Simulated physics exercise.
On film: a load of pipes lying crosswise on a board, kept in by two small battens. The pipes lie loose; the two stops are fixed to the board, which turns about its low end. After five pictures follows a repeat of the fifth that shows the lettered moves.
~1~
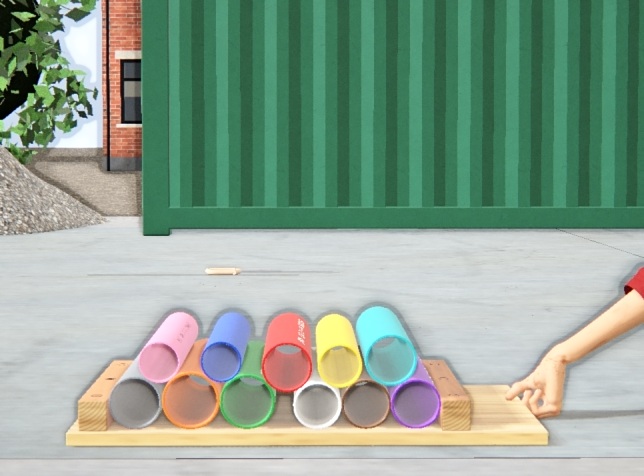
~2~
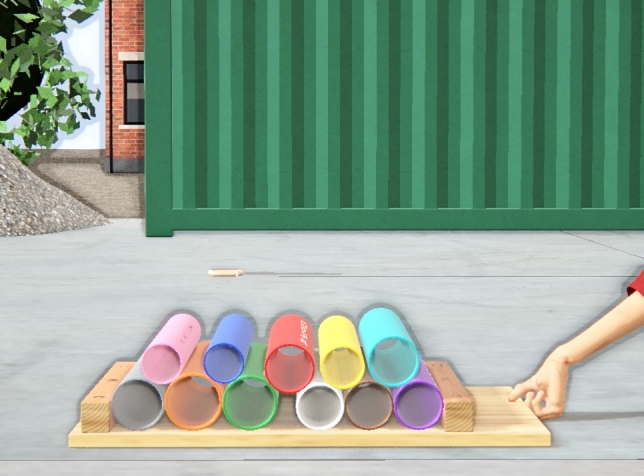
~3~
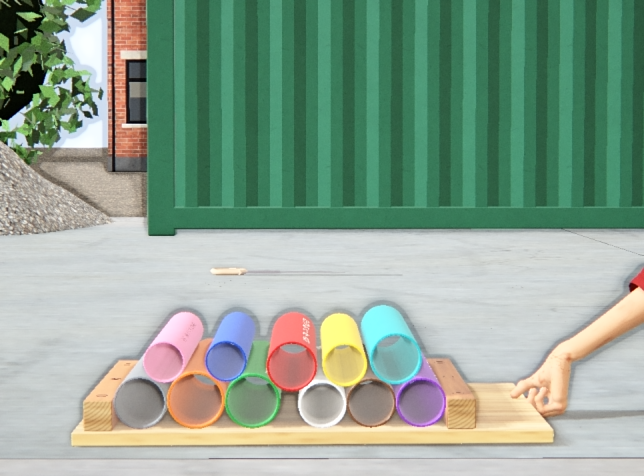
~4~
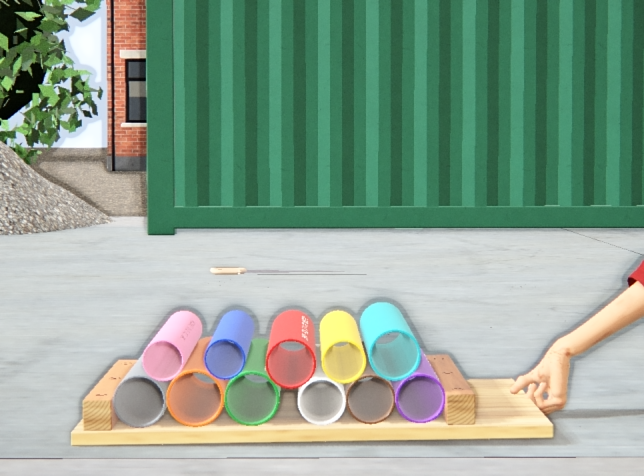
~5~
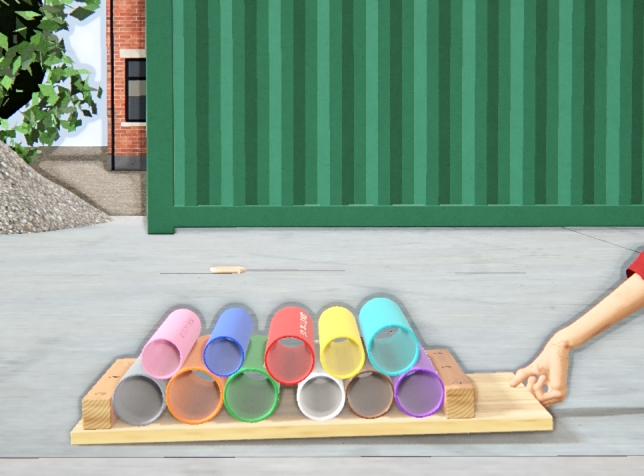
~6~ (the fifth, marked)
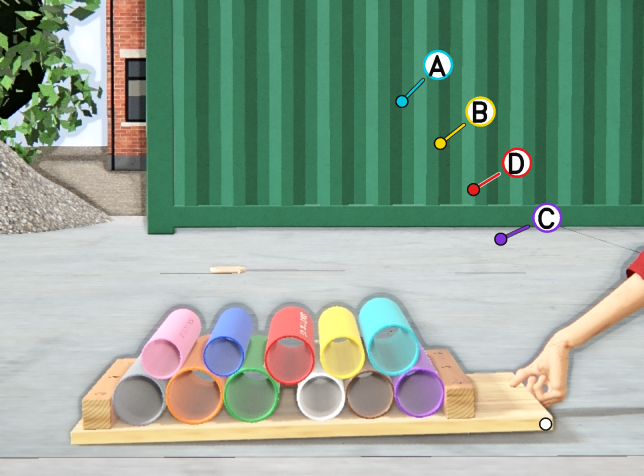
On a paved yard before a green metal container, a hand at the right end of a board loaded with coloured pipes shifted it slightly right, then raised that end a little.
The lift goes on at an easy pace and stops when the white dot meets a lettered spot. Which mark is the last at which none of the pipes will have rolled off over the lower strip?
Mark C is as high as it can go.
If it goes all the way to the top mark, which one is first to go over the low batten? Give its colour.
The pink one.
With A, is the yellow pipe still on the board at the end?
No.
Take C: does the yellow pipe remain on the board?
Yes.
On the marked copy, A at (402, 101); B at (441, 144); C at (501, 239); D at (473, 190); the white dot at (546, 424).
Taking C. A third of the way, board at 16°.
Two thirds of the way, board at 25°.
When it is over, board at 25°, none over the low batten.
As for the rest, A five over the low batten; B five over the low batten; D five over the low batten.
